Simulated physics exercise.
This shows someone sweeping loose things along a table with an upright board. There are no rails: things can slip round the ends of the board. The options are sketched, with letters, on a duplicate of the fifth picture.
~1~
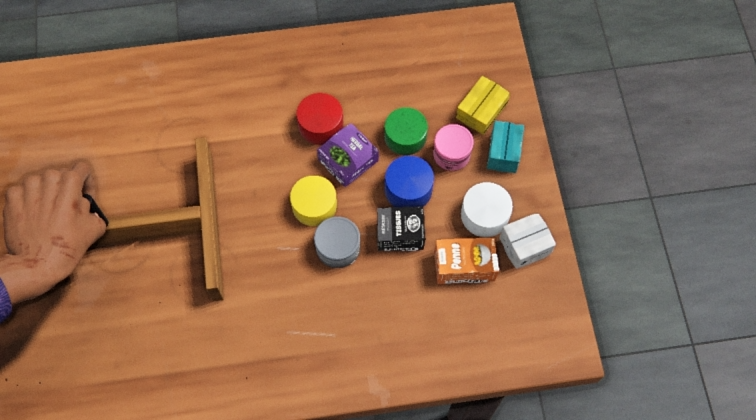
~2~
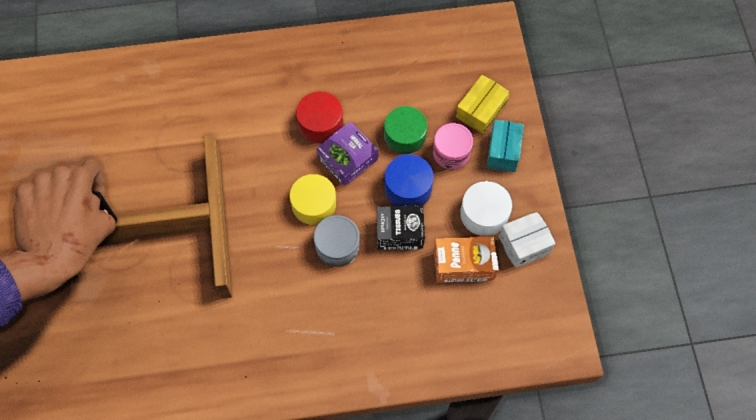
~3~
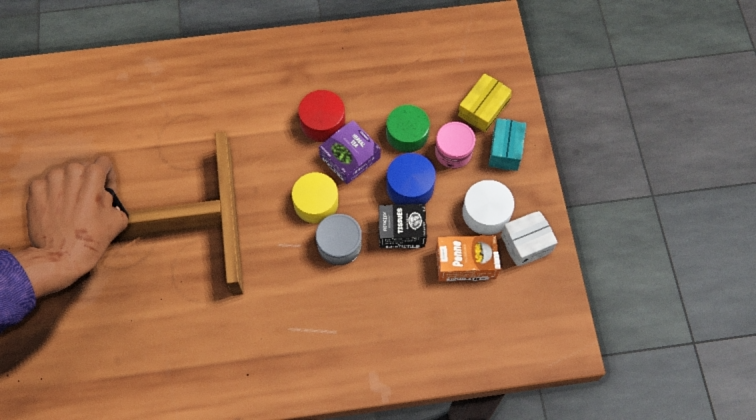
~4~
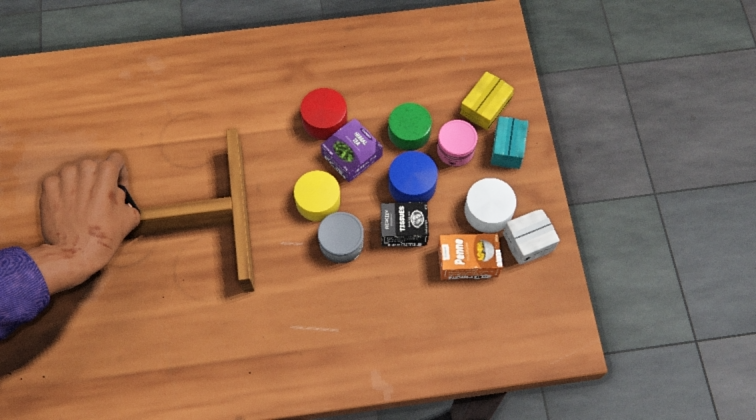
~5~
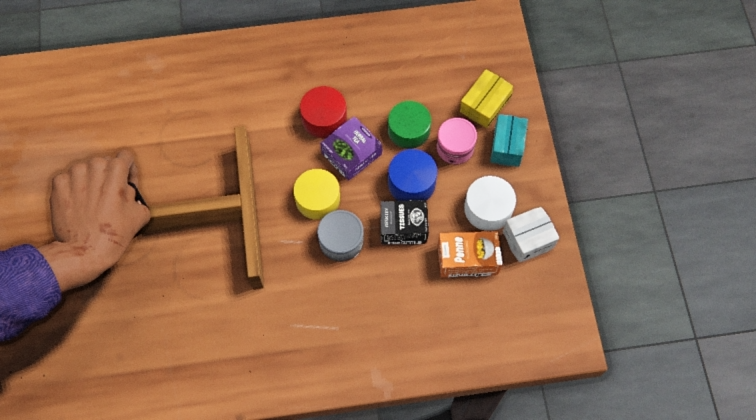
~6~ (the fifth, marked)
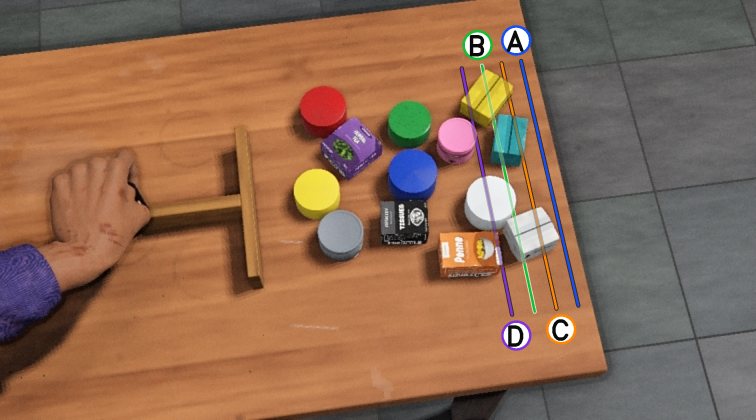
A hand slowly pushes an upright wooden board rightward across a table toward colourful tins and boxes.
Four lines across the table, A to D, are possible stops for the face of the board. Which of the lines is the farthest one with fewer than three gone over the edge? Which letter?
Line D.
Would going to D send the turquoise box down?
Yes.
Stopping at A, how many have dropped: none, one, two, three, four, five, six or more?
By then, six or more.
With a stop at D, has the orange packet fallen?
No.
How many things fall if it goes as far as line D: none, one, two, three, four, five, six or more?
Two.
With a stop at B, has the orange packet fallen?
No.
On the marked copy, A at (548, 176); B at (507, 182); C at (528, 179); D at (485, 185).
Following D. Soon after the start, board (333, 188); red tin (329, 107); black box (412, 221).
Later, board (420, 176); yellow box (516, 88); turquoise box (526, 140).
In the end, board (484, 168); turquoise box over the edge; white tin over the edge; two fallen.
As for the rest, A drops nine; B drops six; C drops six.
